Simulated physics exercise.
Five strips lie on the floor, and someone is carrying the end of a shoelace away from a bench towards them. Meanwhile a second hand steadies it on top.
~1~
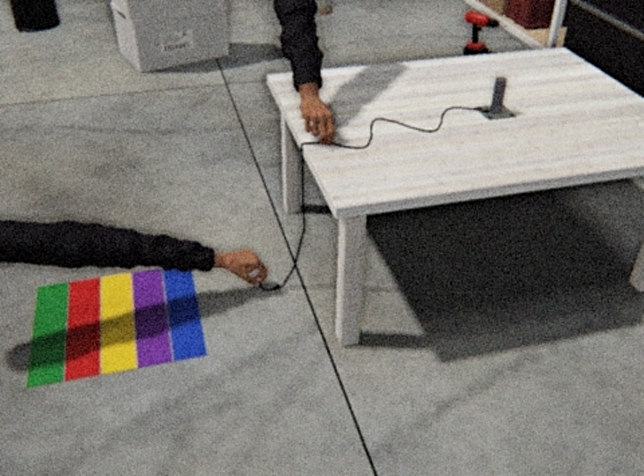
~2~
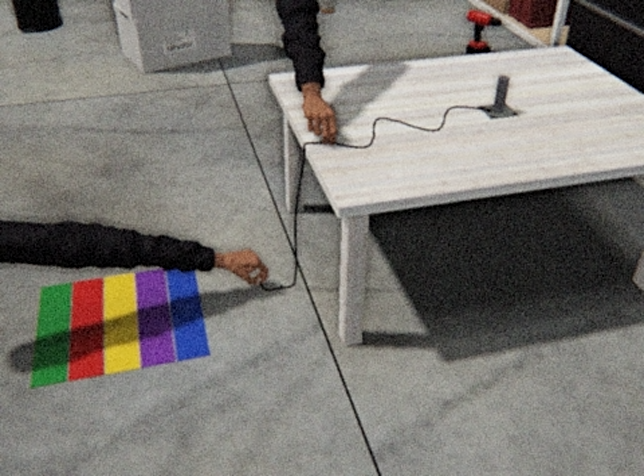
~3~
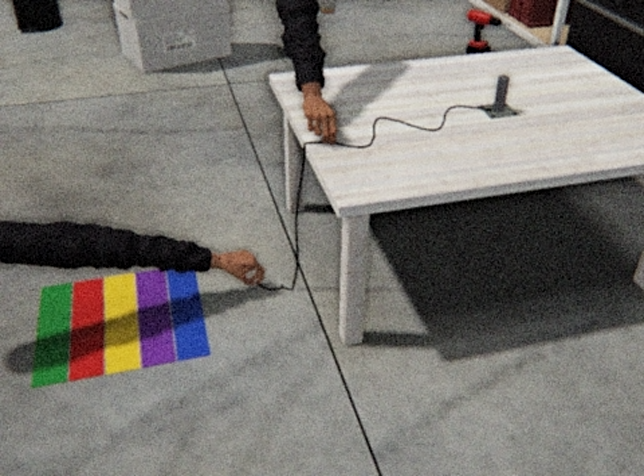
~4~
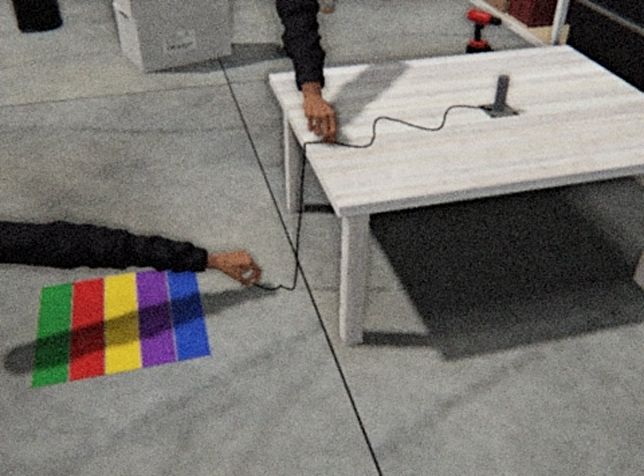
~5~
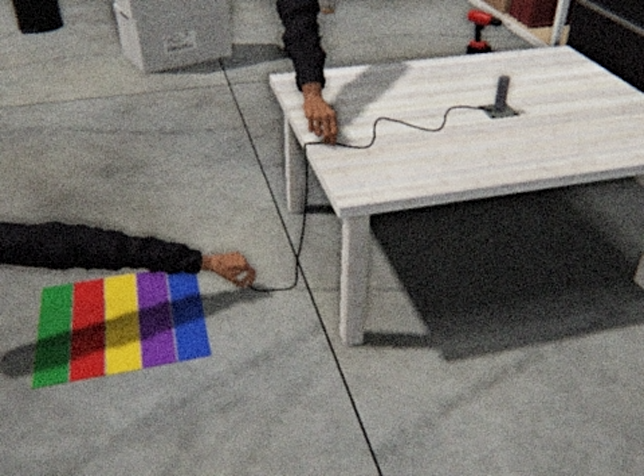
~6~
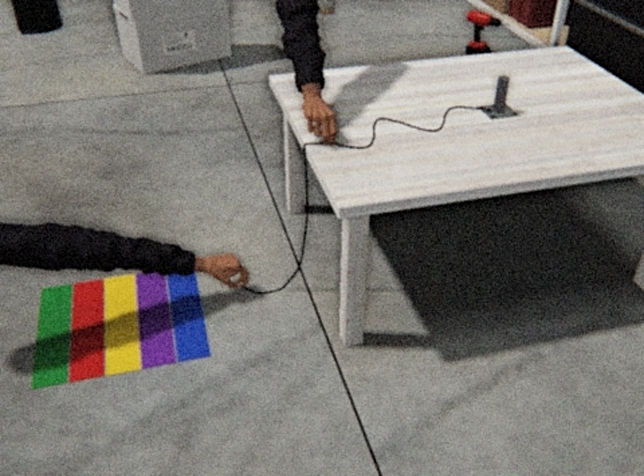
The clip opens on one hand pressing a dark cord to a pale wooden table while another, low at left, holds its end near green, red, yellow, purple and blue floor strips. The lower hand barely moves at first, then draws the end slightly left as the hanging cord curves more.
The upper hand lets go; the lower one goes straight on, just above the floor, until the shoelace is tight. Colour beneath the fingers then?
Green.
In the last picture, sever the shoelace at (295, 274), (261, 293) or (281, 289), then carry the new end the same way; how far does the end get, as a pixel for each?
In that order: (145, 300), (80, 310) and (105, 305).
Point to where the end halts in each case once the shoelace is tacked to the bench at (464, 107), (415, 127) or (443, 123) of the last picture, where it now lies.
They end up at (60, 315), (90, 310) and (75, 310).
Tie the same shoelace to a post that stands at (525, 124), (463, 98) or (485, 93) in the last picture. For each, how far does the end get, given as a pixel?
Roughly (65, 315), then (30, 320), then (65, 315).
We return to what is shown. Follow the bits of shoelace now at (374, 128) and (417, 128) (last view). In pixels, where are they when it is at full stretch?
The first at (323, 138), the second at (385, 129).
A little later, end near (112, 307); over yellow.
Next, end near (73, 313); over red.
When it is tight, end near (49, 317); over green. The green one.
